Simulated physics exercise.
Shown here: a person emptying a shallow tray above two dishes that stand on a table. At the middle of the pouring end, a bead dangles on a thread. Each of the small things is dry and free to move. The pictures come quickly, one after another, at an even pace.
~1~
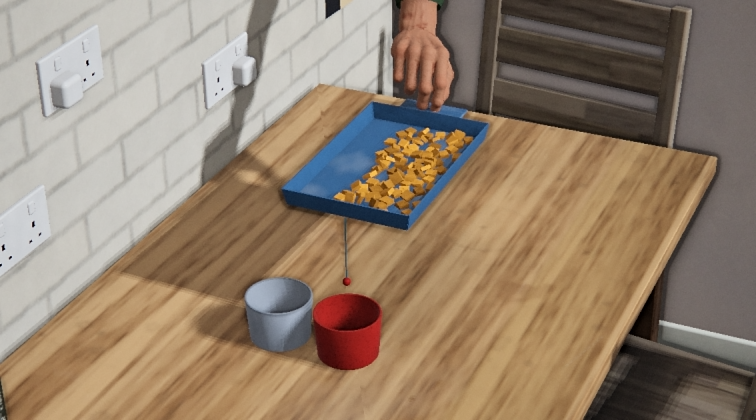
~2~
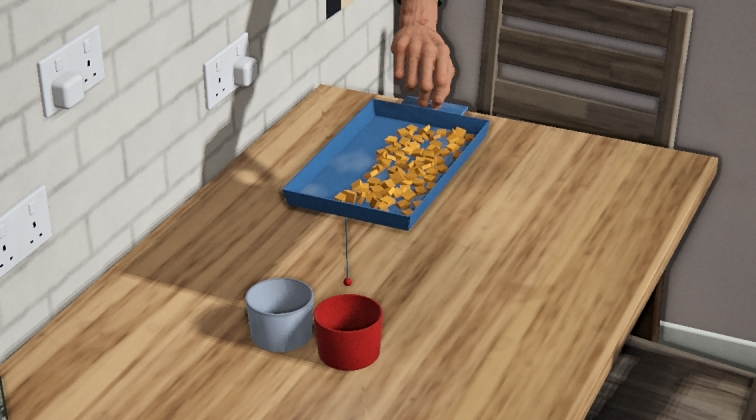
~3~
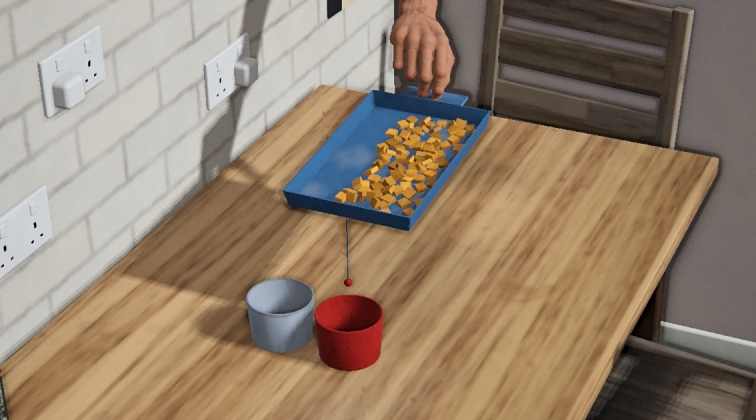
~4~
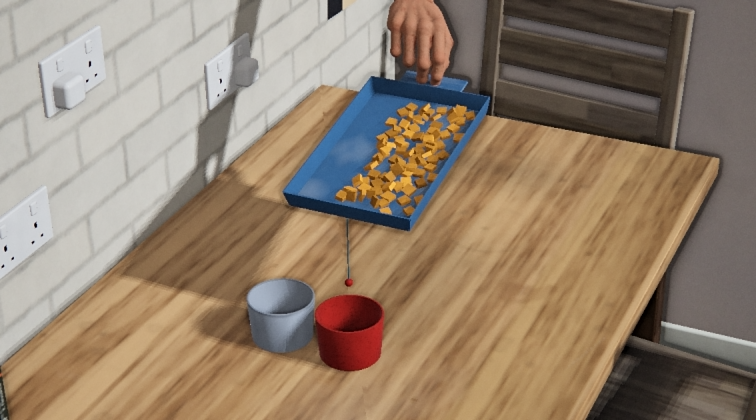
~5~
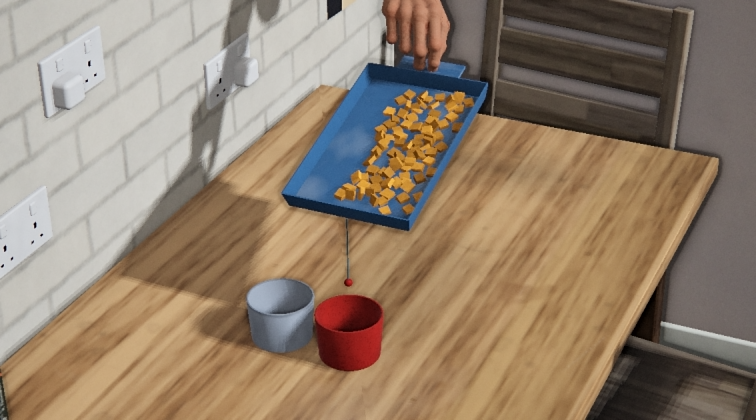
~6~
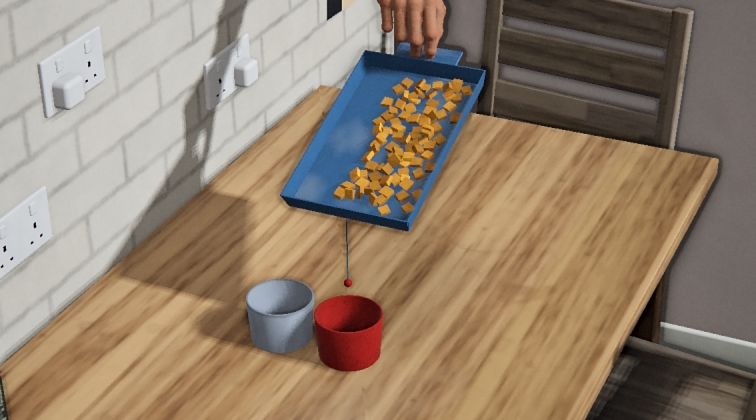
In this clip, a hand raises the far end of a blue tray of small orange-brown pieces, tilting it gradually toward the viewer above a grey dish and a red dish, while the pieces stay gathered along its right side.
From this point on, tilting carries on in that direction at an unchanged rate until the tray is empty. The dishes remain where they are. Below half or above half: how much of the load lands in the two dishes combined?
Result: Mostly caught.
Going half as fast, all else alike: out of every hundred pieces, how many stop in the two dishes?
Around 70 percent.
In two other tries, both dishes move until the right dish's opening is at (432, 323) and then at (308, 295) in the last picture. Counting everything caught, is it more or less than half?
The dishes end up with the lesser share in the first try and the lesser share in the second.
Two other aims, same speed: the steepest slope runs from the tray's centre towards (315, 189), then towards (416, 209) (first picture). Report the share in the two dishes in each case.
40 % and 0 %.
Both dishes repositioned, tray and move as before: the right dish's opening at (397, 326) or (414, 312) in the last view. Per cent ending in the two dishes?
You'd get 60 in a hundred first and 10 in a hundred after that.
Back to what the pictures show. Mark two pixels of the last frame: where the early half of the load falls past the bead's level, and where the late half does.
I'd say around (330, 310) at first, then around (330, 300).
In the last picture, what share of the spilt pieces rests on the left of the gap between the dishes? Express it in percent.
Looks to be around 40 per cent of the spill.
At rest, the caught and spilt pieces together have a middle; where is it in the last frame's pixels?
Near (341, 356).
Soon after the last picture, tray tipped steeply; all on the tray.
A little later, tray tipped past a quarter turn; about half on the tray; a small part in the right dish; a stray few in the left dish; about a quarter outside both; a small part in the air.
Later still, tray tipped past a quarter turn; about half in the right dish; about a quarter in the left dish; about a third outside both.
At rest, tray tipped past a quarter turn; about half in the right dish; about a quarter in the left dish; about a third outside both.
